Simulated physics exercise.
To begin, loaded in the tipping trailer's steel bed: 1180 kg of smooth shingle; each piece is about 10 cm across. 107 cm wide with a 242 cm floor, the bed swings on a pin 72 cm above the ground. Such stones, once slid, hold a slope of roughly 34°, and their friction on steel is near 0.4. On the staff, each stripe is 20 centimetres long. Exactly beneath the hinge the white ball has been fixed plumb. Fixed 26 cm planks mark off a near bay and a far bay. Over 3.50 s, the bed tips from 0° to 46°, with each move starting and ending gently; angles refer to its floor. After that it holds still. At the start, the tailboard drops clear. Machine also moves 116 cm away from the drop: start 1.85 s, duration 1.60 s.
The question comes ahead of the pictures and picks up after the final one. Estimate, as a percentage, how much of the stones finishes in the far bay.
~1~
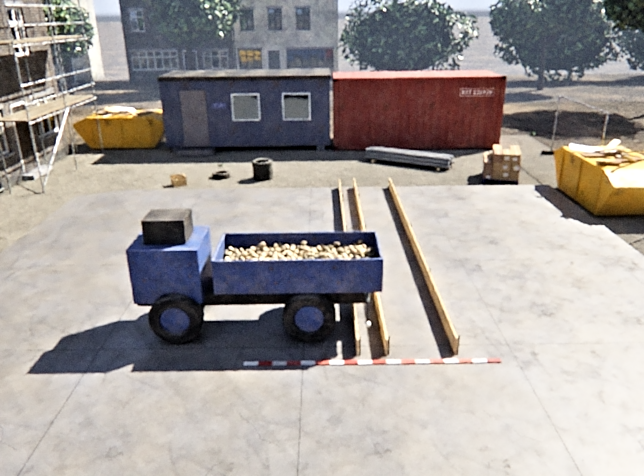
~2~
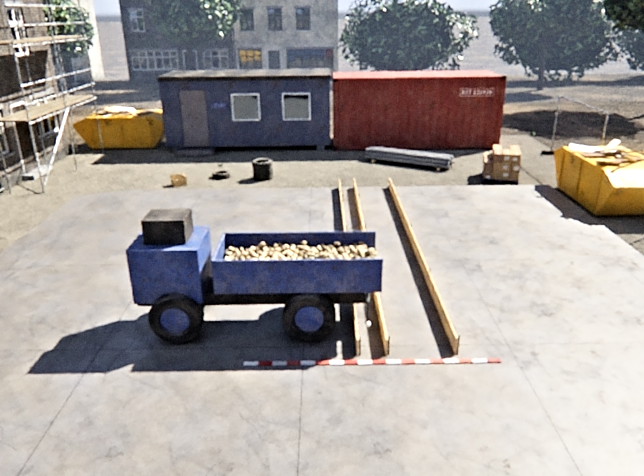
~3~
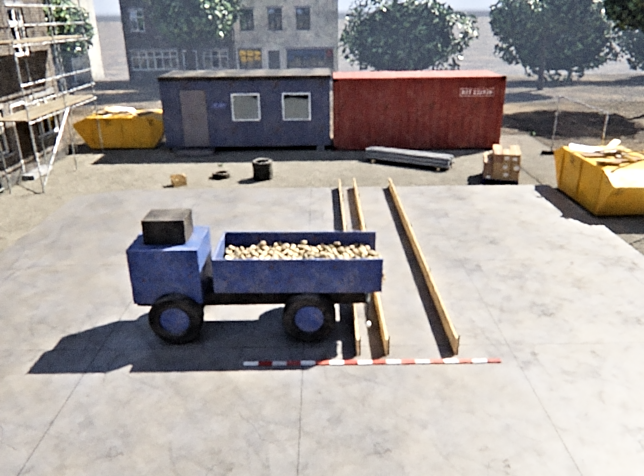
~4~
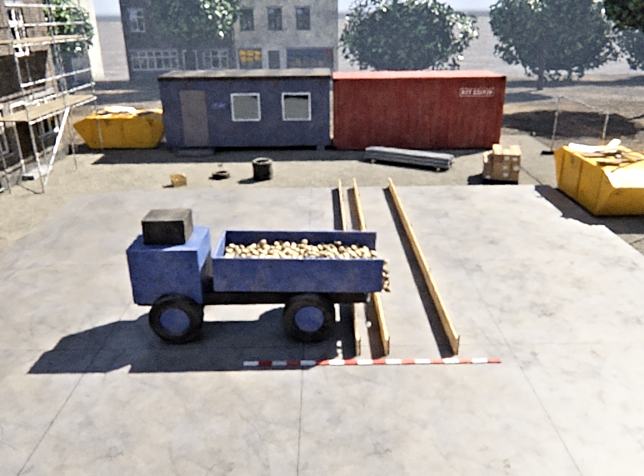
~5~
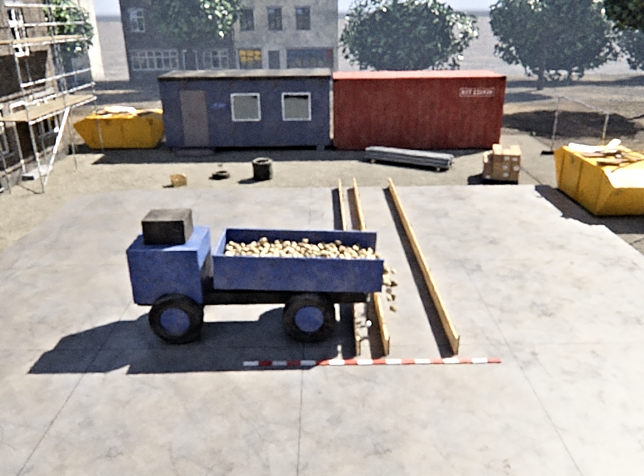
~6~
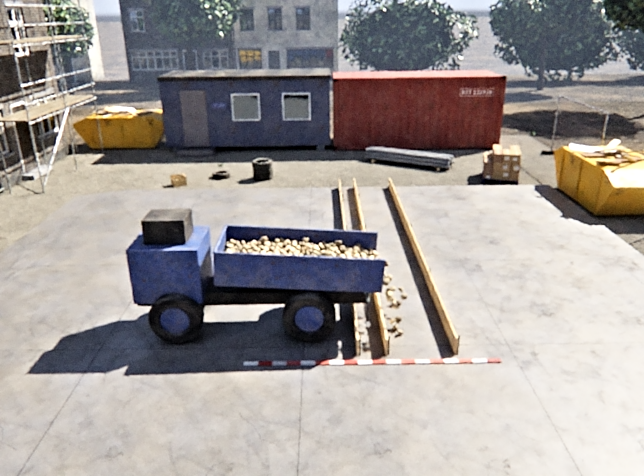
I would say roughly 55 per cent.
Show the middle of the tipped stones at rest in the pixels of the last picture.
(387, 315).
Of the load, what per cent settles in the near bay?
Close to 25 percent of the load.
A little later the floor is at 39°; 31 % in the bed, 3 % short of the bays, 19 % in the near bay, 48 % in the far bay; the foremost stones are at (438, 316).
Then the floor is at 46°; 0 % in the bed, 20 % short of the bays, 25 % in the near bay, 56 % in the far bay; the foremost stones are at (439, 314).
Later still the floor is at 46°; 0 % in the bed, 20 % short of the bays, 24 % in the near bay, 56 % in the far bay; the foremost stones are at (439, 314).
In the end the floor is at 46°; 0 % in the bed, 20 % short of the bays, 24 % in the near bay, 56 % in the far bay; the foremost stones are at (439, 314).
